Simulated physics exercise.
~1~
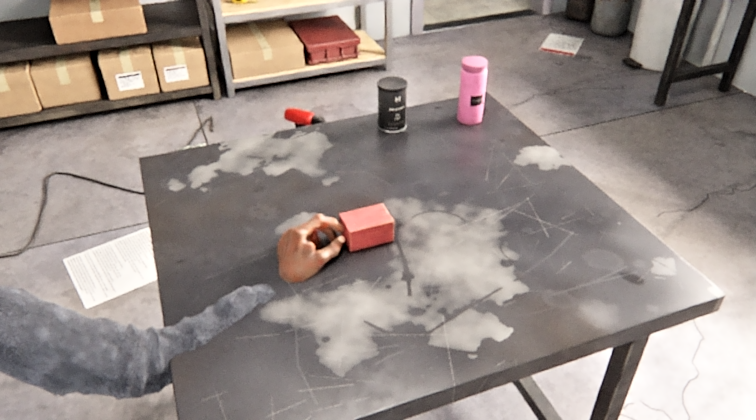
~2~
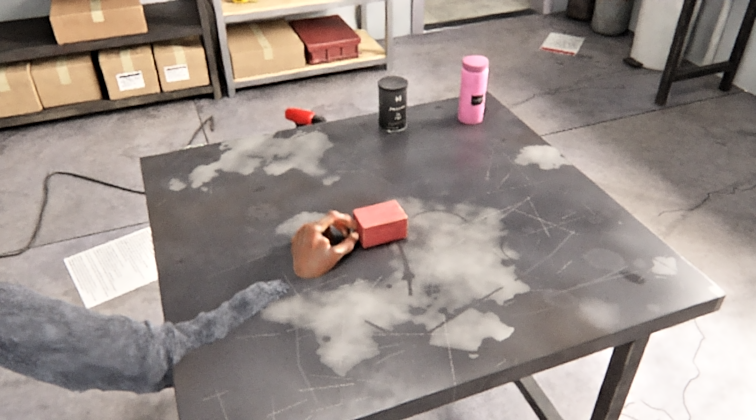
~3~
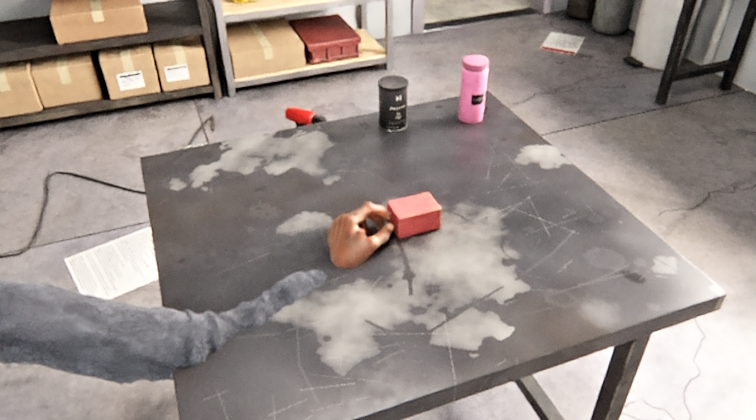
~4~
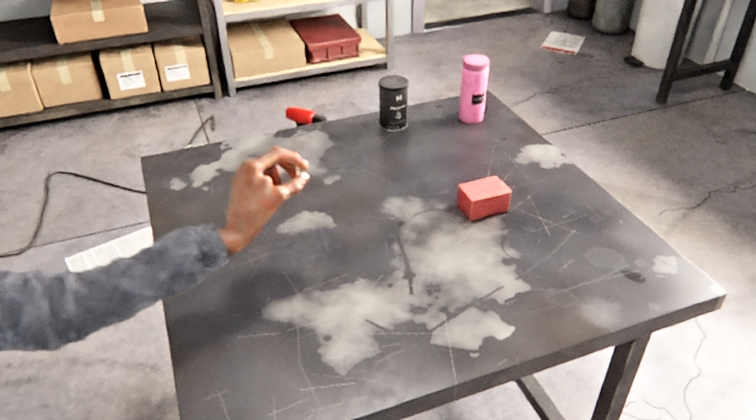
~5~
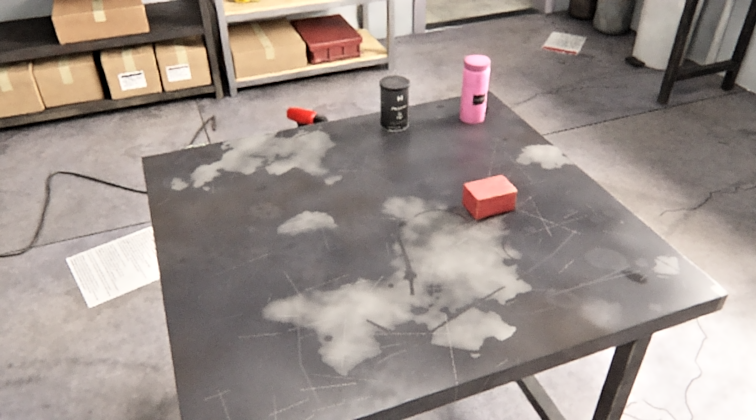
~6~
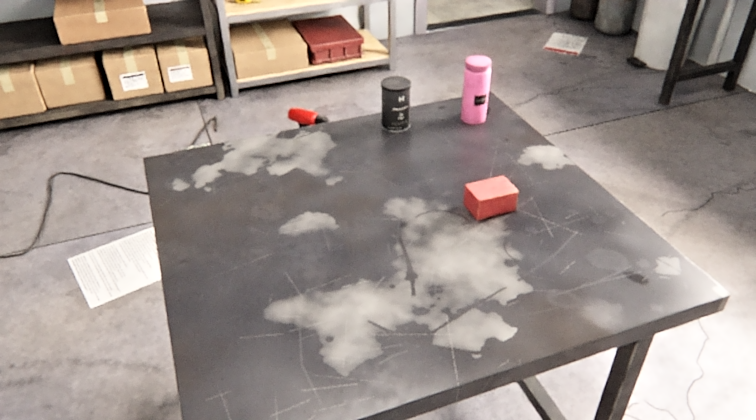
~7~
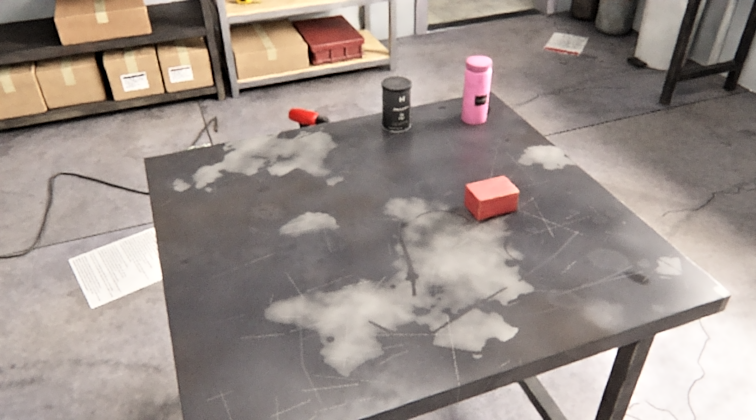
A hand pushed a red block to the right across a dark, worn table, then let go and drew back out of view. The block ended up resting on the tabletop, while the black tin and pink jar stayed where they were.
